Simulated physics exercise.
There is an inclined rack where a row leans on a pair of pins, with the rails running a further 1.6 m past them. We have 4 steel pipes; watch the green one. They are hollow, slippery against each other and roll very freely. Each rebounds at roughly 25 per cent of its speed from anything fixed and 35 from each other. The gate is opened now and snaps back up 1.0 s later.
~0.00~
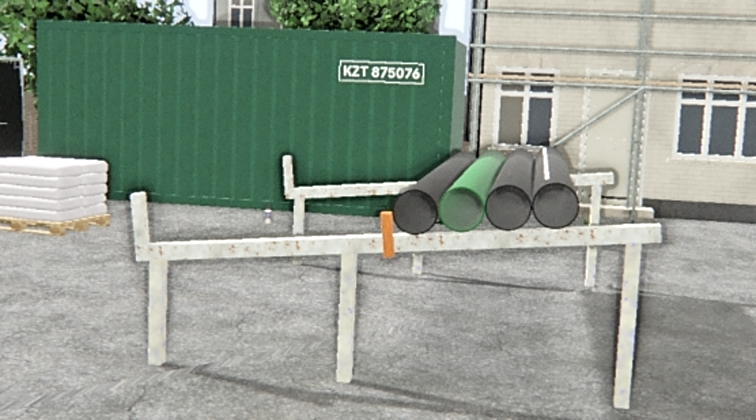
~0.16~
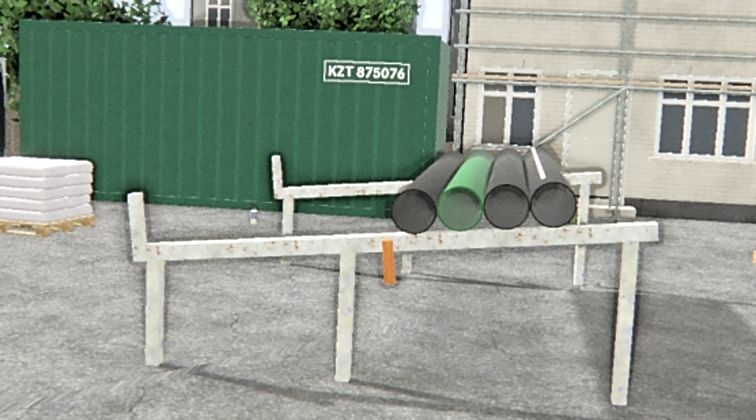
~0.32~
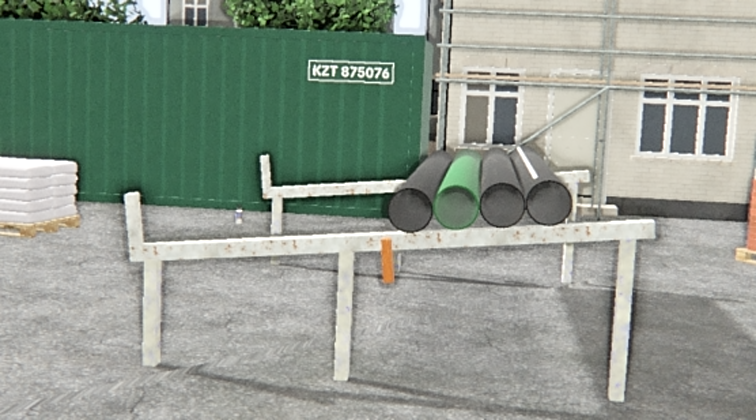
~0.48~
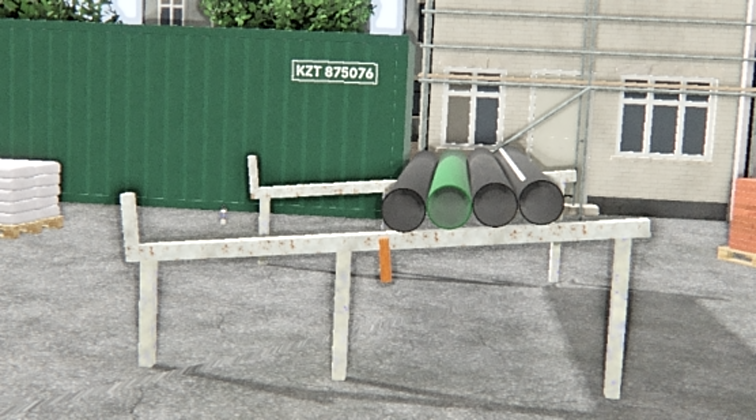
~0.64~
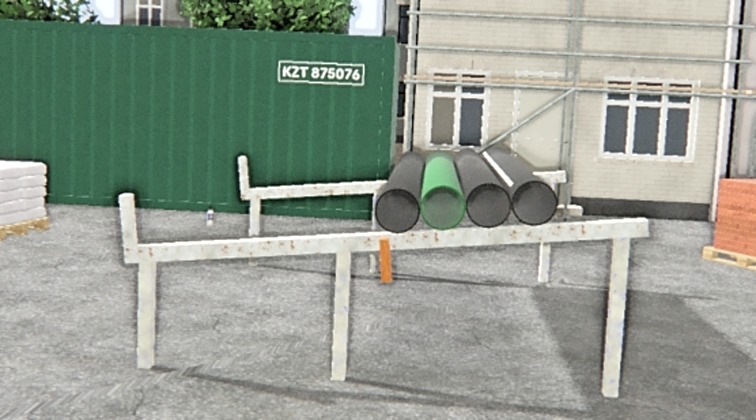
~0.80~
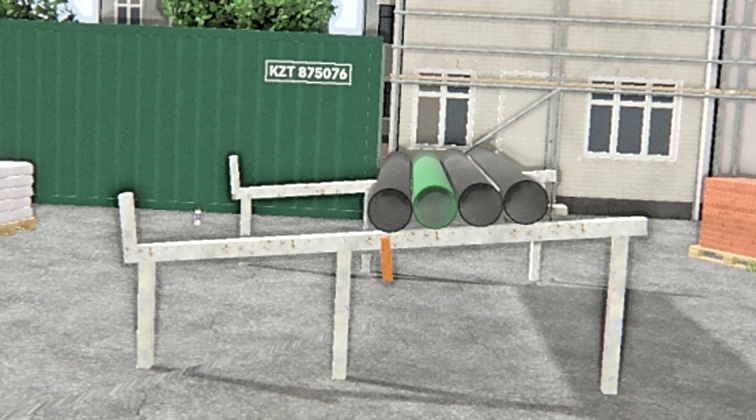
A green shipping container stood behind a sloping rack holding four pipes, one of them green; an orange pin dropped below the rail, and then the row rolled slowly a short way left down the slope.
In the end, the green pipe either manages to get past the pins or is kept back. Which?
It is kept back.
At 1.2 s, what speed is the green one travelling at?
About 0.4 m/s.
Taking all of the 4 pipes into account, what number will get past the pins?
Altogether that makes 1.
After 1.2 s, green is in the air, 20 cm above the pins, rolling right; 1 through so far.
After 1.6 s, green is on the rails, 20 cm above the pins; 1 through so far.
After 2.1 s, green is on the rails, 15 cm above the pins; 1 through so far.
At rest (2.7 s), green is on the rails, 15 cm above the pins; 1 through so far.
